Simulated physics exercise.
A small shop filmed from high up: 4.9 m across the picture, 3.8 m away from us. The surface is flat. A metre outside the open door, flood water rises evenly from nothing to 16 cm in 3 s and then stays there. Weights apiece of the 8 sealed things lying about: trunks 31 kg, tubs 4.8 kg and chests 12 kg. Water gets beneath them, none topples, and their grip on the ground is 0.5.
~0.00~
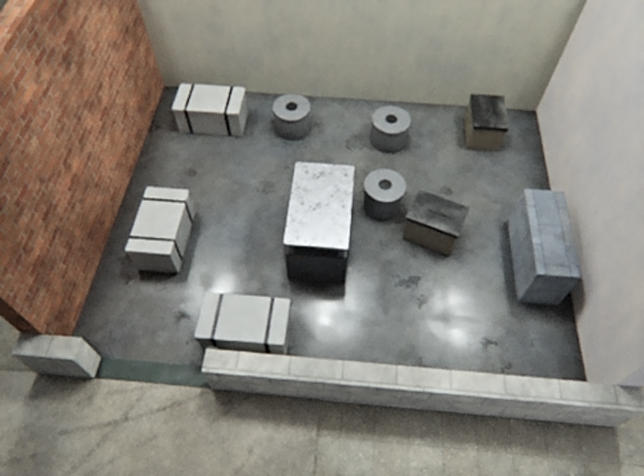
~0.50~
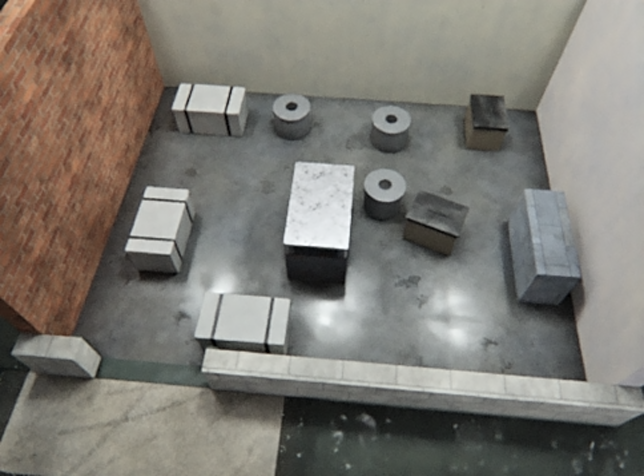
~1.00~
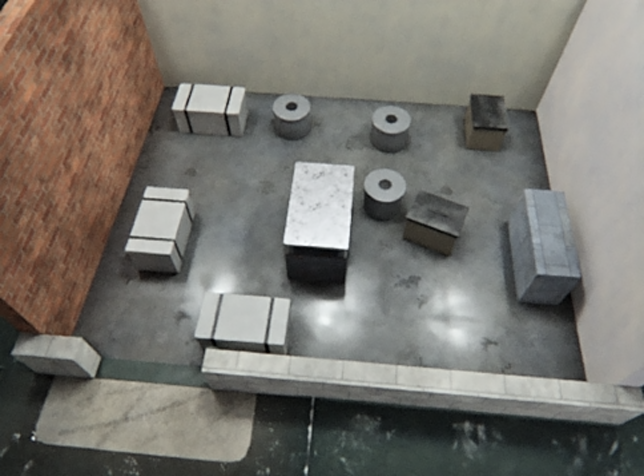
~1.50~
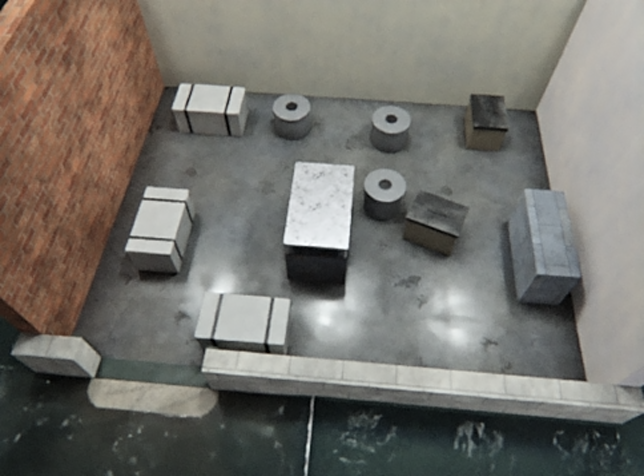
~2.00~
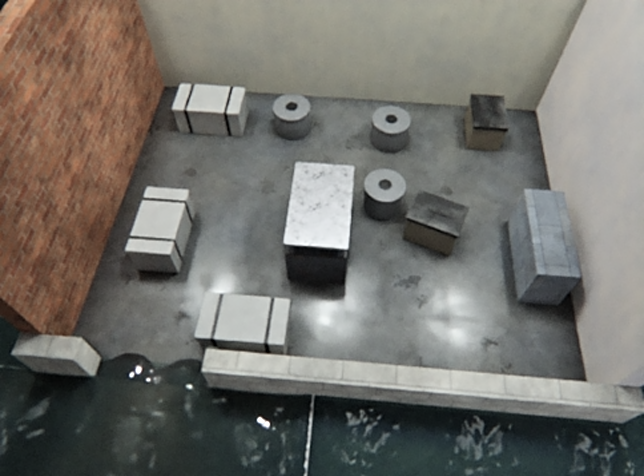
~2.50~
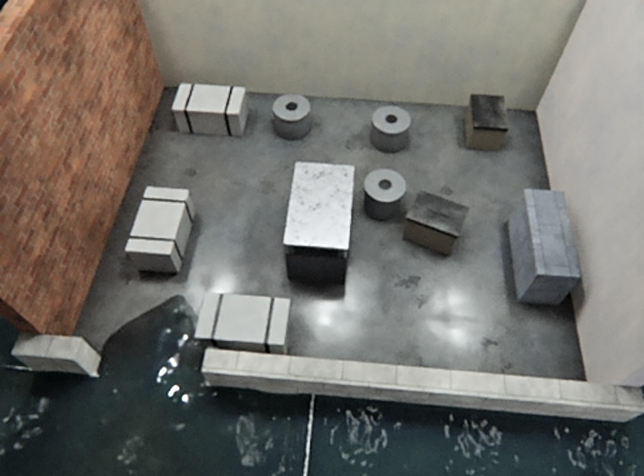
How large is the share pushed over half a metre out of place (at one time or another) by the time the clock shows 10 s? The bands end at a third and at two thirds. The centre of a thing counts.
That comes to less than a third.
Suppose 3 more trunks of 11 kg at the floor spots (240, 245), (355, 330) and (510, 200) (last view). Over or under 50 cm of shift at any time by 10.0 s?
In that order: More, less, short of it.
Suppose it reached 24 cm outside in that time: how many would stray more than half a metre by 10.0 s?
In that case 5 of them.
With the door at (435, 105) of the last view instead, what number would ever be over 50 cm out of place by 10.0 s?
In that case 3 of them.
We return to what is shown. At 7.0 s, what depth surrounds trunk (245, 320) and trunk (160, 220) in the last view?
Roughly 5 and 5 cm.
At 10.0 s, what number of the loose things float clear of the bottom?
At that moment 2.
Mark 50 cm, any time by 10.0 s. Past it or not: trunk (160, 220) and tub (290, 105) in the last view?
In turn: Under, over.
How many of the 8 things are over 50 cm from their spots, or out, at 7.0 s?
I count 1.
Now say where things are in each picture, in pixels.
In the first frame, a trunk at (209, 98), on the bottom; a tub at (391, 119), on the bottom; water covers 0.0 m2; 0 of 8 have shifted.
In the second frame, a trunk at (209, 98) rests on the ground; a tub at (391, 119) rests on the ground; water covers 0.0 m2; 0 of 8 have shifted.
In the third frame, a trunk at (209, 98) rests on the ground; a tub at (391, 119) rests on the ground; 0.0 m2 under water; 0 of 8 have shifted.
In the fourth frame, a trunk at (209, 98), on the bottom; a tub at (391, 119) rests on the ground; water covers 0.0 m2; 0 of 8 have shifted.
In the fifth frame, a trunk at (209, 98) rests on the ground; a tub at (391, 119), on the bottom; 0.0 m2 under water; 0 of 8 have shifted.
In the sixth frame, a trunk at (209, 98) rests on the ground; a tub at (391, 119), on the bottom; water covers 0.4 m2; 0 of 8 have shifted.
After 3.5 s 0 of 8 are over 50 cm from their spots; 0 afloat.
After 4.5 s 0 of 8 are over 50 cm from their spots; 0 afloat.
After 7.0 s 1 of 8 are over 50 cm from their spots; 1 afloat.
After 10.0 s 2 of 8 are over 50 cm from their spots, and 2 have been at some point; 2 afloat.
